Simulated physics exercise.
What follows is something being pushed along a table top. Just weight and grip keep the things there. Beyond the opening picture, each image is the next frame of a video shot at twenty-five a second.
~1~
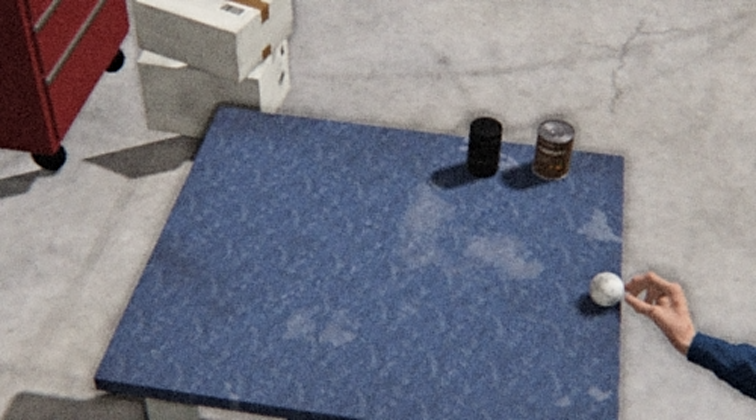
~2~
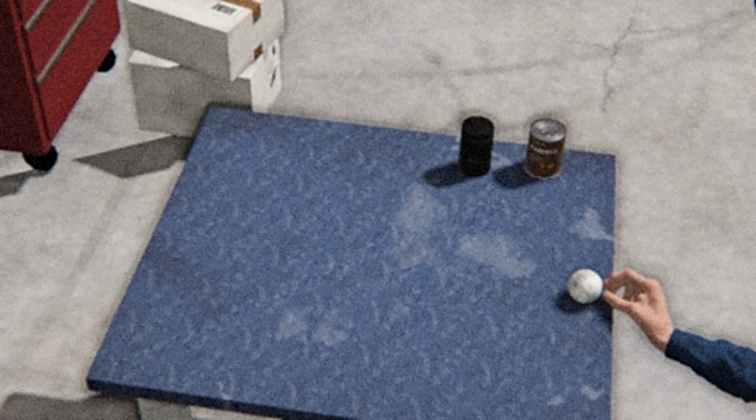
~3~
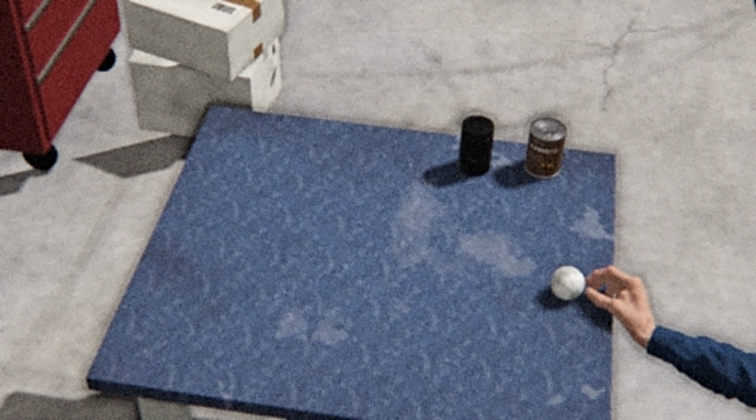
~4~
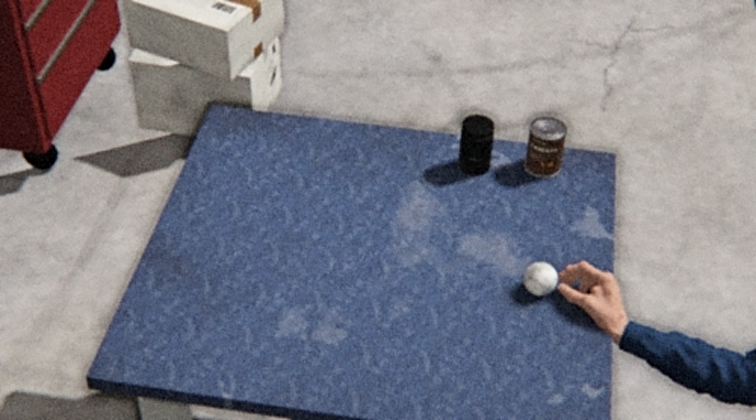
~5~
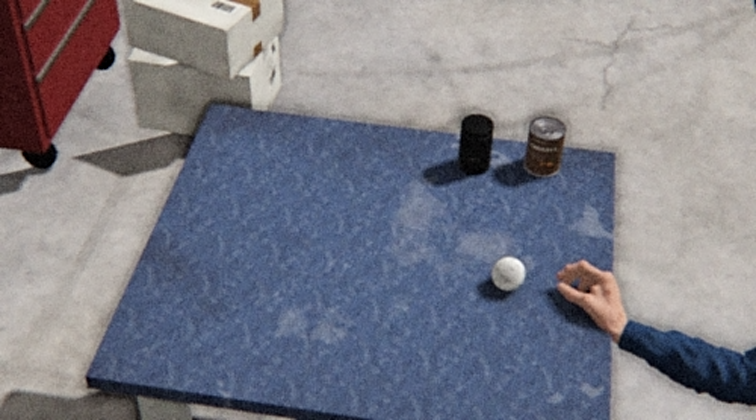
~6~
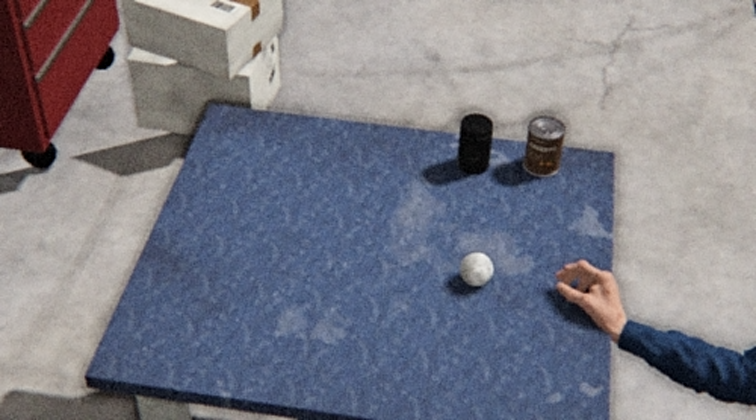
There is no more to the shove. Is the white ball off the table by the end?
Yes, it finishes off the table.
Then, 0.20 s later than the last frame, white ball moved well along near (328, 250).
Then, 0.40 s later than the last frame, white ball moved well along near (190, 231).
Then, 0.70 s later than the last frame, white ball now off the table.
Then, 0.90 s later than the last frame, things are still on the move.
When it is over, off the table, white ball.
